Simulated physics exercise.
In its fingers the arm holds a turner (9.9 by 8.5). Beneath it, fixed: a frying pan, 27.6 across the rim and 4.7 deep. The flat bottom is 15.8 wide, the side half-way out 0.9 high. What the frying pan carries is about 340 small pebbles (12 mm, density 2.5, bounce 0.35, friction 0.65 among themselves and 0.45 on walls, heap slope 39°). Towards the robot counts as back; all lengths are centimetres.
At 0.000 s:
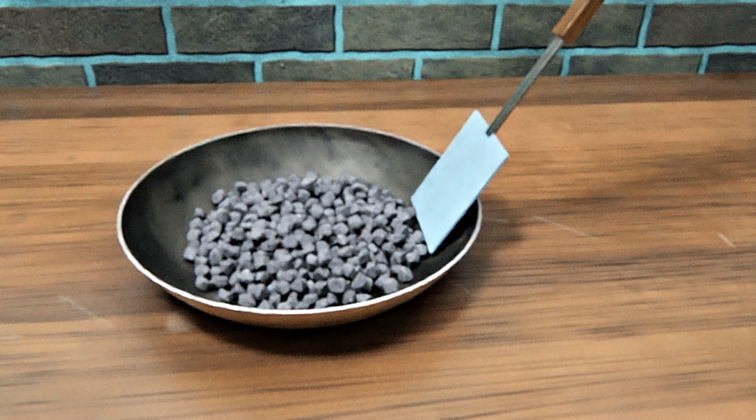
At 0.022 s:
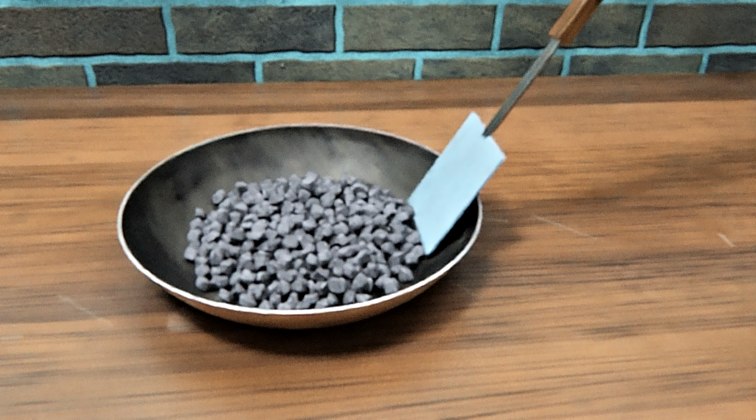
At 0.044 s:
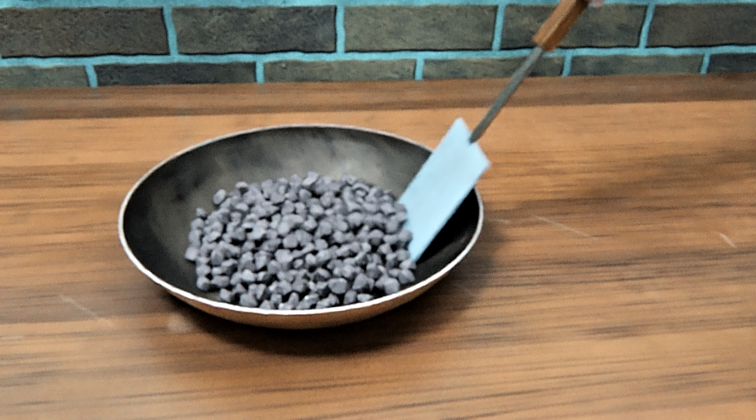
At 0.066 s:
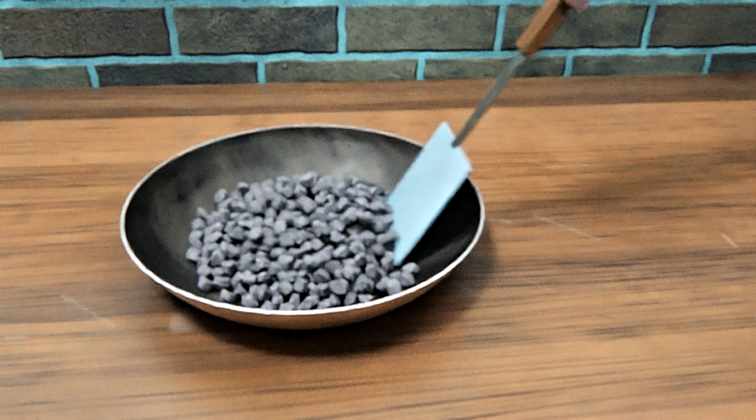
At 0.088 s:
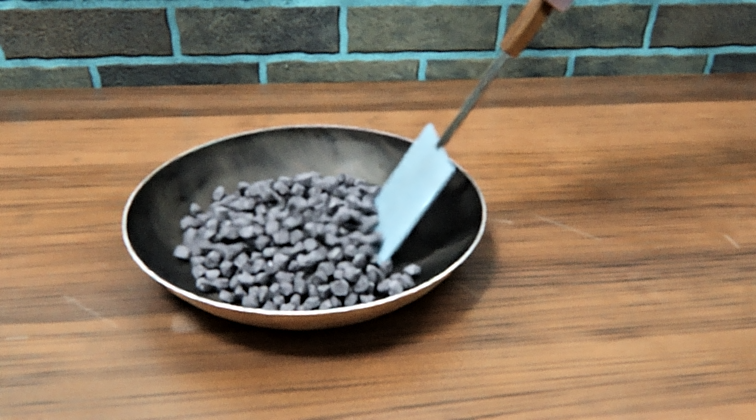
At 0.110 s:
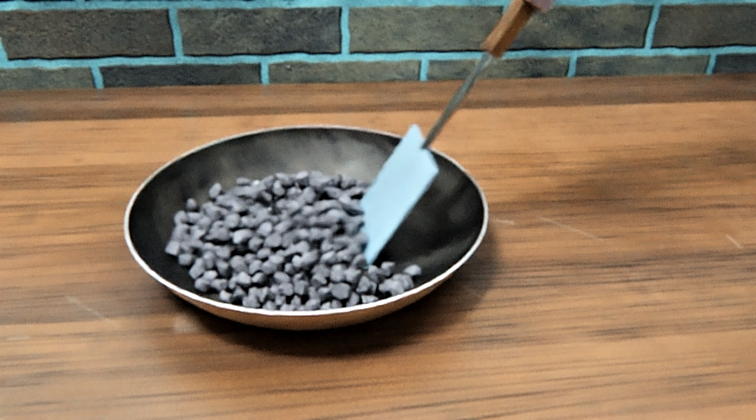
At first, a pale blue turner with a wooden handle leans at the right side of a black frying pan holding a heap of small dark pebbles. It then moves steadily left into the pan, pushing the nearest pebbles leftward, and bare pan shows on the right behind the blade.
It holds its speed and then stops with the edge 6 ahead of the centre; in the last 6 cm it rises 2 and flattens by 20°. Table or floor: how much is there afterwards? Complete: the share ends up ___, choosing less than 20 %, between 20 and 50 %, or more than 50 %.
The share ends up less than 20 %.
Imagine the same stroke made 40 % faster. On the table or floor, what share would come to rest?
It would be near 0 per cent.
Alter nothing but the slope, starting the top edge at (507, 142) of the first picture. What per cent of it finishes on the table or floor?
0 percent or so.
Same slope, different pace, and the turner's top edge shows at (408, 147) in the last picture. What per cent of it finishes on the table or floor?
That share would be about 5 percent.
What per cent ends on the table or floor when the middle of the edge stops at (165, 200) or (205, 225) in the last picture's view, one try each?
Try 1: Approx. 35 %; try 2: Approx. 5 %.
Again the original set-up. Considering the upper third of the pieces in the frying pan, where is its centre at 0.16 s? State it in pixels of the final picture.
Roughly at pixel (238, 224).
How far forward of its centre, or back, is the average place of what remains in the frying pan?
The kept load is shifted forward by about 5.5 cm.
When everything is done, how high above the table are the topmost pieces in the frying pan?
Close to 6.0 centimetres high.
By 0.16 s, sloping 58°, highest piece 4 above the table; 340 in the frying pan.
By 0.22 s, sloping 49°, highest piece 5 above the table; 340 in the frying pan.
By 0.45 s, sloping 39°, highest piece 6 above the table; 335 in the frying pan, 5 on the table or floor.
By 1.50 s, sloping 39°, highest piece 6 above the table; 335 in the frying pan, 5 on the table or floor.
Final count, 335 in the frying pan, 5 on the table or floor. That is 1 % on the table or floor.
